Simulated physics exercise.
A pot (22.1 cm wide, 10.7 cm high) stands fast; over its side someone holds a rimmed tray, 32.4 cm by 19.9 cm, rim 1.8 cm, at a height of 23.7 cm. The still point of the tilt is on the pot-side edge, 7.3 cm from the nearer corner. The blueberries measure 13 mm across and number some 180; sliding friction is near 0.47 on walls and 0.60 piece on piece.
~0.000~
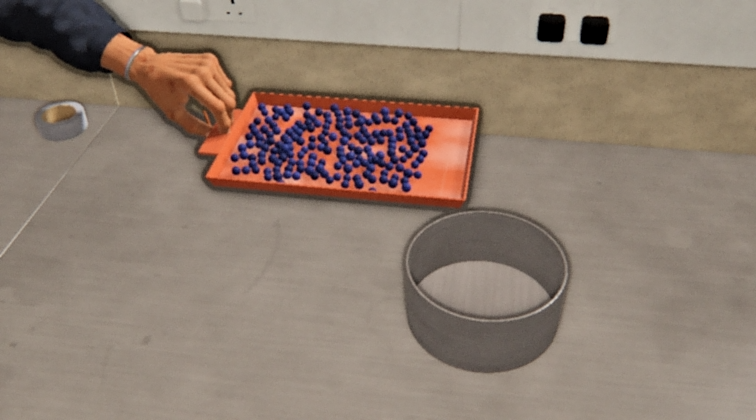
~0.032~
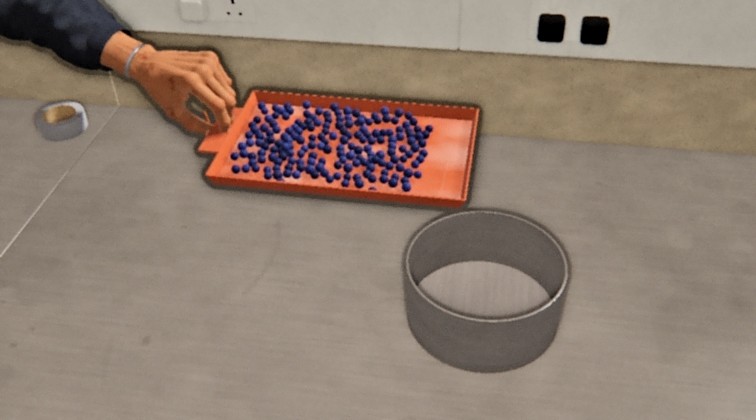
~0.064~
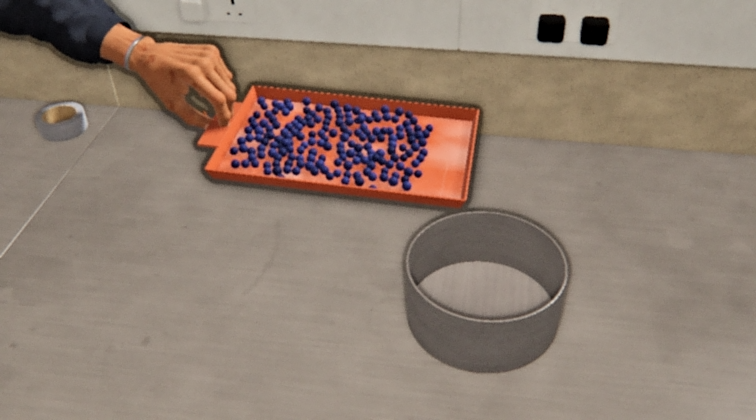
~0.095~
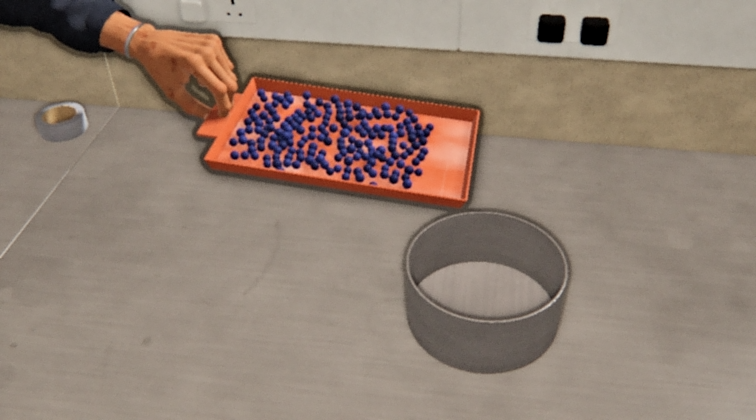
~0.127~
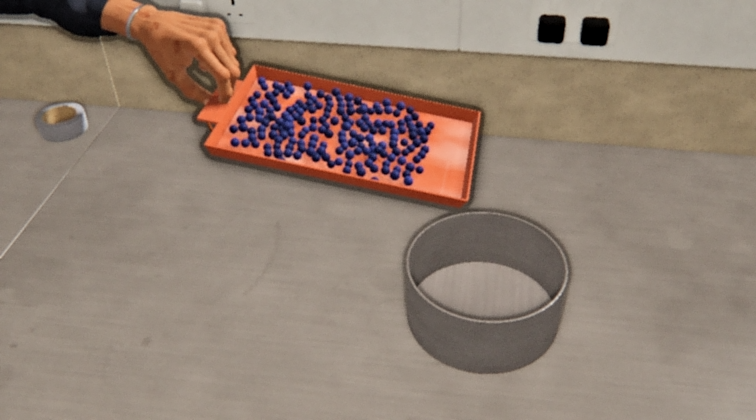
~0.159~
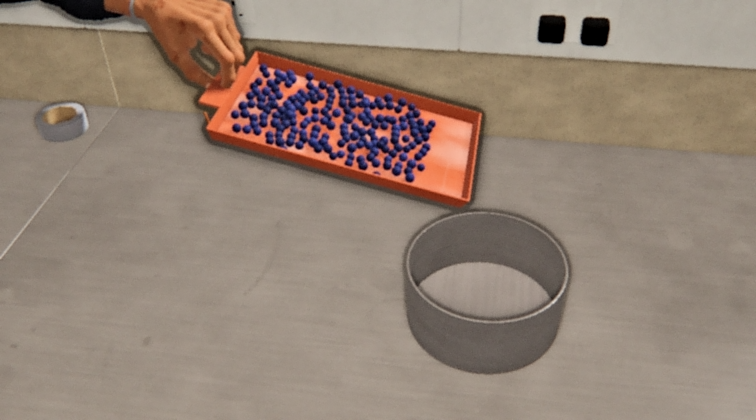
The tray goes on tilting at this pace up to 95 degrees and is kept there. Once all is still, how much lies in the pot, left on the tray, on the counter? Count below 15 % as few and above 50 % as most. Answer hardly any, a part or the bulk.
Pot a part, tray hardly any, counter the bulk.
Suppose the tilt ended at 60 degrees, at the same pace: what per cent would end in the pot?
It would be near 25 per cent.
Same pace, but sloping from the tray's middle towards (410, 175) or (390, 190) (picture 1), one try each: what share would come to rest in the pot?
About 90 and 80 per cent.
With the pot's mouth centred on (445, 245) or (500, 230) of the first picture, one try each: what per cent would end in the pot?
Some 25 and 85 per cent.
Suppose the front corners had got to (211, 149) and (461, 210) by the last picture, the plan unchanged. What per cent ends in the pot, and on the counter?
Pot 60, counter 40.
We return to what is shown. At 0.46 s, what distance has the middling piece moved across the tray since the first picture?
About 7 cm.
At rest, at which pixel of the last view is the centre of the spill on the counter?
Around (567, 247).
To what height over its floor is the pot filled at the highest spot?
Some 2.5 cm.
Then, at 0.46 s, tilt 54 degrees; the tray holds 100 %, the pot 0 %.
Then, at 0.66 s, tilt 81 degrees; the tray holds 65 %, the pot 0 %.
After 0.98 s, tilt 95 degrees; the tray holds 0 %, the pot 40 %.
In the end, at 1.8 s, pot 45 %, tray 0 %, counter 55 %.
